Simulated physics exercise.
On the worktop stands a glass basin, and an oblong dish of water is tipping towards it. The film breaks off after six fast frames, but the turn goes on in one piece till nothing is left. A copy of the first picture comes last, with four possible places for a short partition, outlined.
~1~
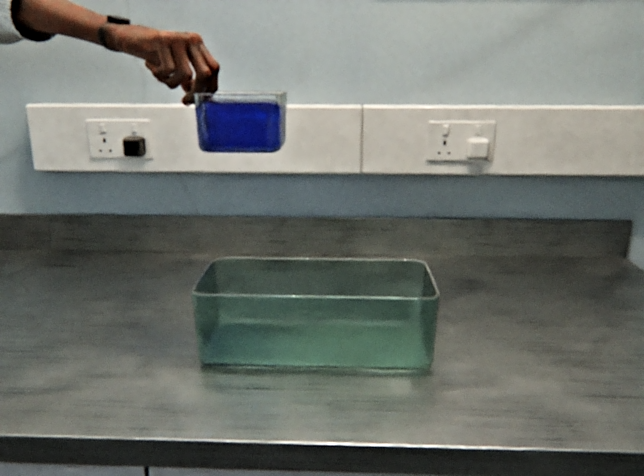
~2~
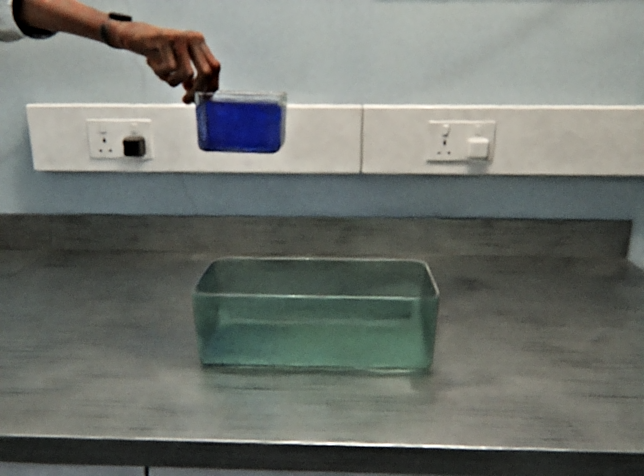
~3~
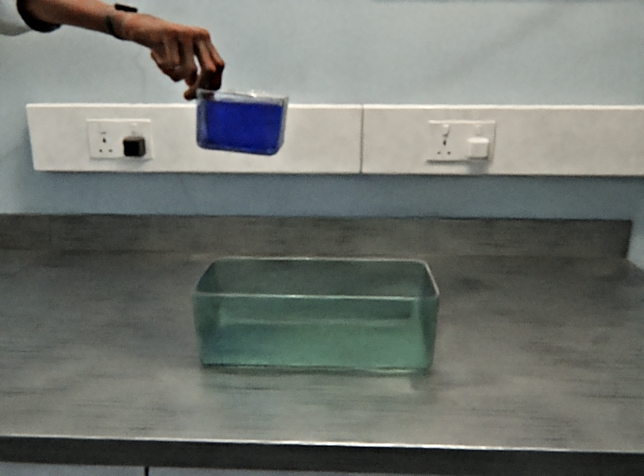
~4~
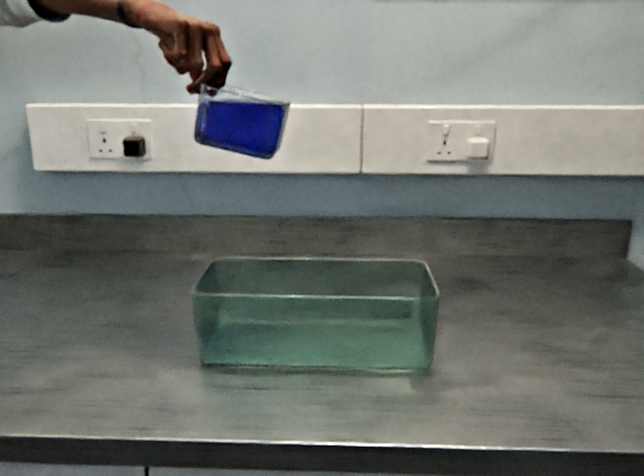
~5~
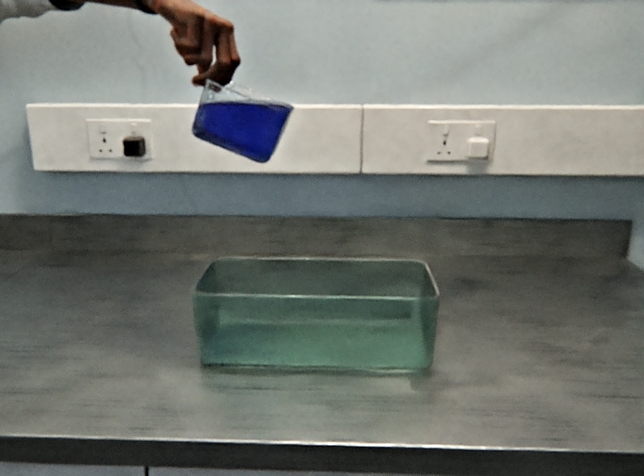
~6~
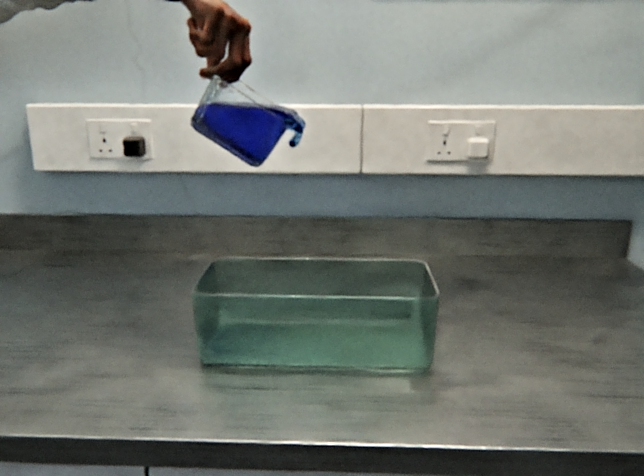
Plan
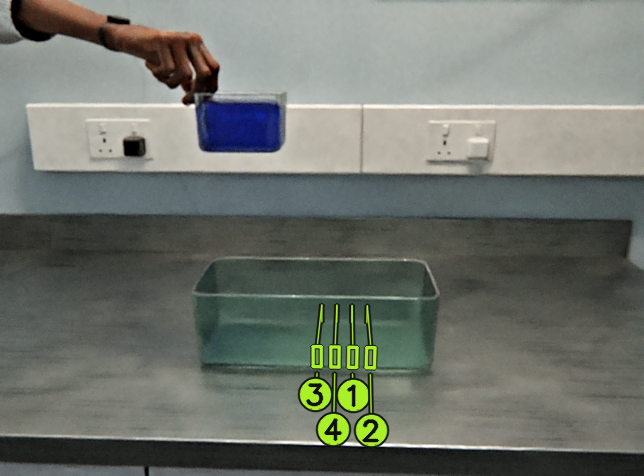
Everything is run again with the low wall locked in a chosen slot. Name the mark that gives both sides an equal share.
Choose 1.
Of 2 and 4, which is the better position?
The answer is 4.
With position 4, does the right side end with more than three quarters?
No.
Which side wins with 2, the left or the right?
The left one.
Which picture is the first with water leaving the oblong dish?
Picture 5.
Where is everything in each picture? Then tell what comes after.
Upright, lip at (282, 92); basin from (199, 363) to (432, 368); nothing has left yet, in the first picture.
Upright, lip at (282, 93); nothing has left yet, in the second picture.
Tipped about 6°, lip at (284, 97); nothing has left yet, in the third picture.
Tipped about 13°, lip at (287, 102); nothing has left yet, in the fourth picture.
Tipped about 22°, lip at (289, 110); water is over the lip, down to (289, 110), in the fifth picture.
Tipped about 33°, lip at (290, 119); water is over the lip, down to (295, 142), in the sixth picture.
On the marked copy, 1 at (352, 373); 2 at (370, 374); 3 at (317, 372); 4 at (334, 373).
With 1, about 43 % ends left of the wall and 55 % right of it.
With 2, about 82 % ends left of the wall and 15 % right of it; 3 % is lost outside.
With 3, about 19 % ends left of the wall and 77 % right of it; 3 % is lost outside.
With 4, about 33 % ends left of the wall and 65 % right of it.
